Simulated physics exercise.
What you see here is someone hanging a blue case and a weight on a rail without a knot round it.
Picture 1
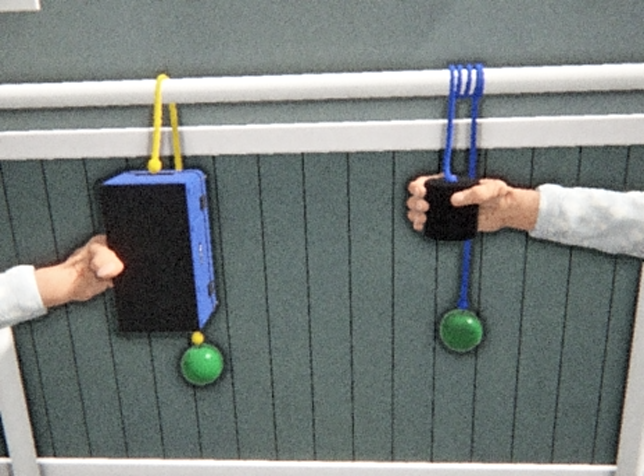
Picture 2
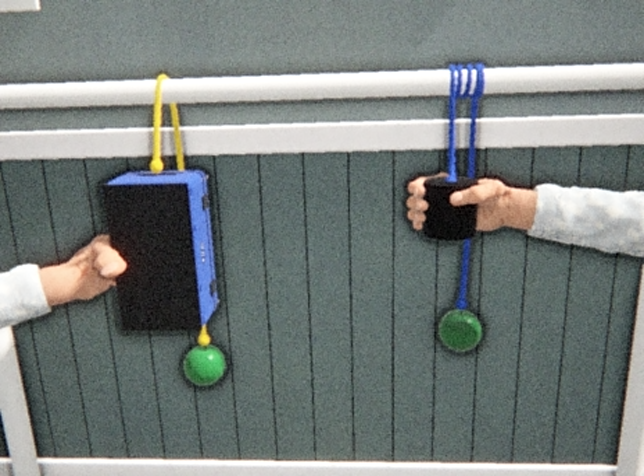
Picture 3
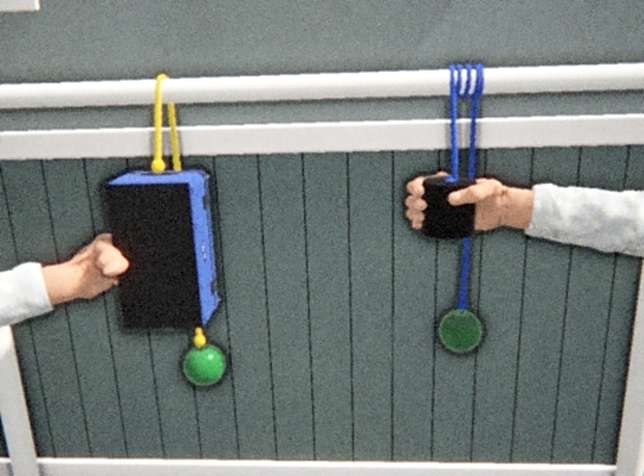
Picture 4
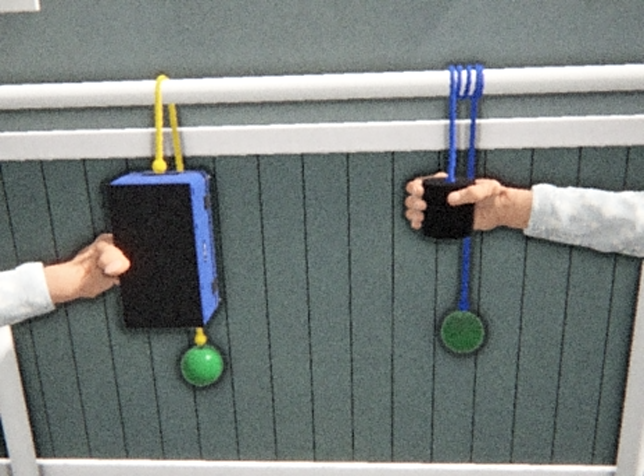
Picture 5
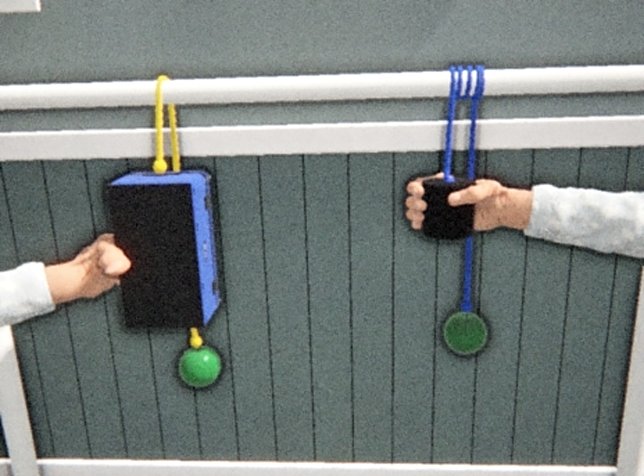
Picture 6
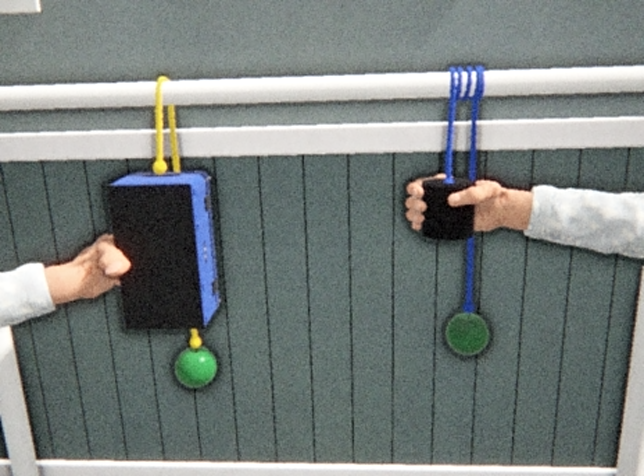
A blue case with a black front hangs by a yellow cord from a white rail before a grey-green panelled wall, seen straight on. A hand rests against it at left, while another at right grips a small black object below blue cord wound round the rail, and a round green thing hangs under each. The left one sways slightly right, then left, the right one drifts slightly right, and hands and camera stay nearly still.
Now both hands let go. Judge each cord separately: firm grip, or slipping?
At the end, blue case: Fallen; weight: Still hanging.
Then, 0.60 s later than the last view, blue case on the floor; weight in the air near (449, 225).
Finally, blue case on the floor; weight in the air near (450, 222). The blue case pulls its rope through and the weight stays hanging.
